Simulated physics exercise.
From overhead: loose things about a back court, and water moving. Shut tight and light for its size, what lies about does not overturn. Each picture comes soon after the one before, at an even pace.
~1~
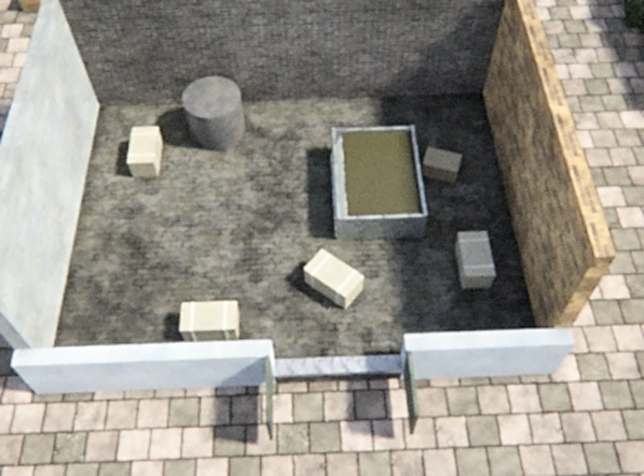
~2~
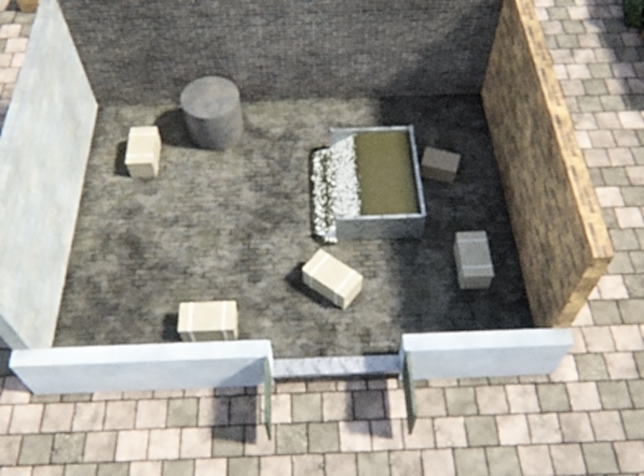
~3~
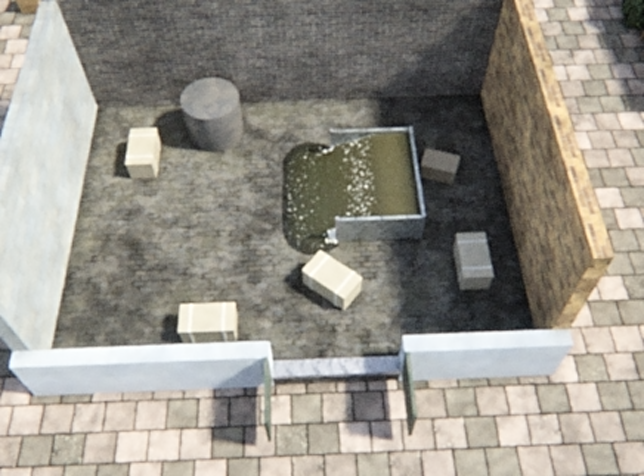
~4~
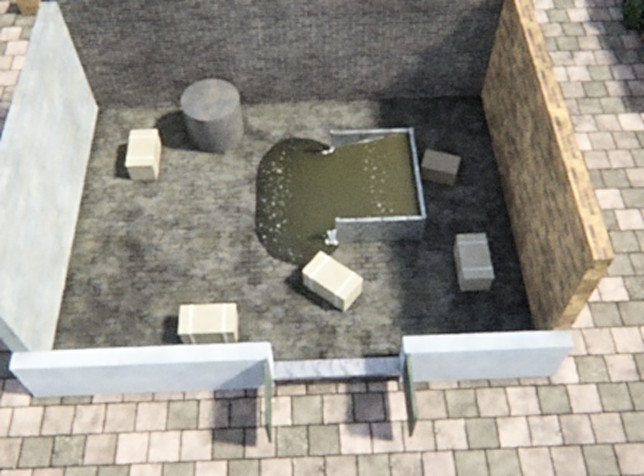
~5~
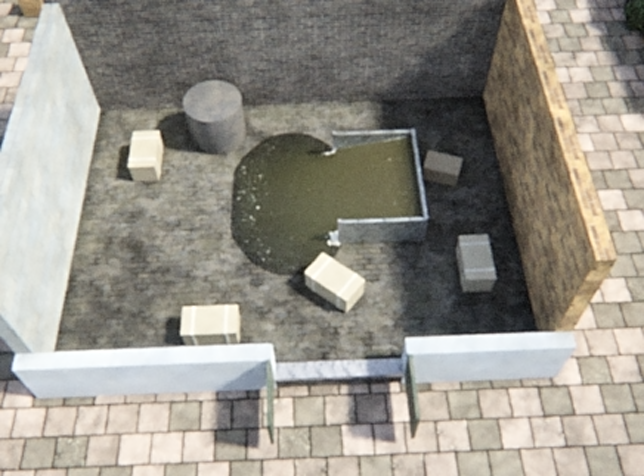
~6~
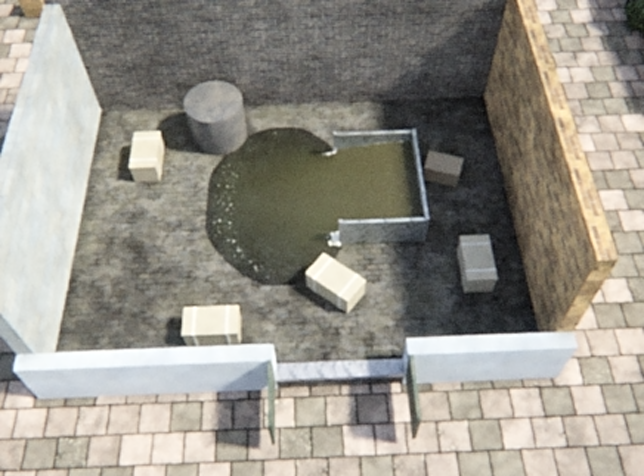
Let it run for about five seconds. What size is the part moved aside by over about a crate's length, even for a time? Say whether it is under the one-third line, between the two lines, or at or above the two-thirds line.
It is under the one-third line.
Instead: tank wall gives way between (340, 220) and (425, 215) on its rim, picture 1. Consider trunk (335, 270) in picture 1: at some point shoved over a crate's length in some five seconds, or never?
Going by the pictures, this one made the full stretch.
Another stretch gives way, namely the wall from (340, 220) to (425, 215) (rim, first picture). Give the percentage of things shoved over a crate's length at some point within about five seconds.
I'd guess close to 20 percent.
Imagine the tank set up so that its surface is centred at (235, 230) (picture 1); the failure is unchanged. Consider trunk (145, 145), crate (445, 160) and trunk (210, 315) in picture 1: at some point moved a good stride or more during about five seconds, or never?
In order: Went well off, remained close by, went well off.
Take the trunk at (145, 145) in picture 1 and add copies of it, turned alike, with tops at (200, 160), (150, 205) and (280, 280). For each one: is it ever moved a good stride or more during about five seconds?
Item by item: Goes the distance, goes the distance, remains in place.
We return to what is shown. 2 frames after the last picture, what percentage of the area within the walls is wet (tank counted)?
Estimate: Near 30 %.
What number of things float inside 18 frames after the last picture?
The count is 1.
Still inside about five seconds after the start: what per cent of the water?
I'd put it near 100 per cent.
A moment on, 0 of 5 are well off their spots; 0 afloat.
Next, 1 of 5 are well off their spots; 1 afloat.
Later, 1 of 5 are well off their spots; 1 afloat.
In the end, 1 of 5 are well off their spots, and 1 have been at some point; 2 afloat.
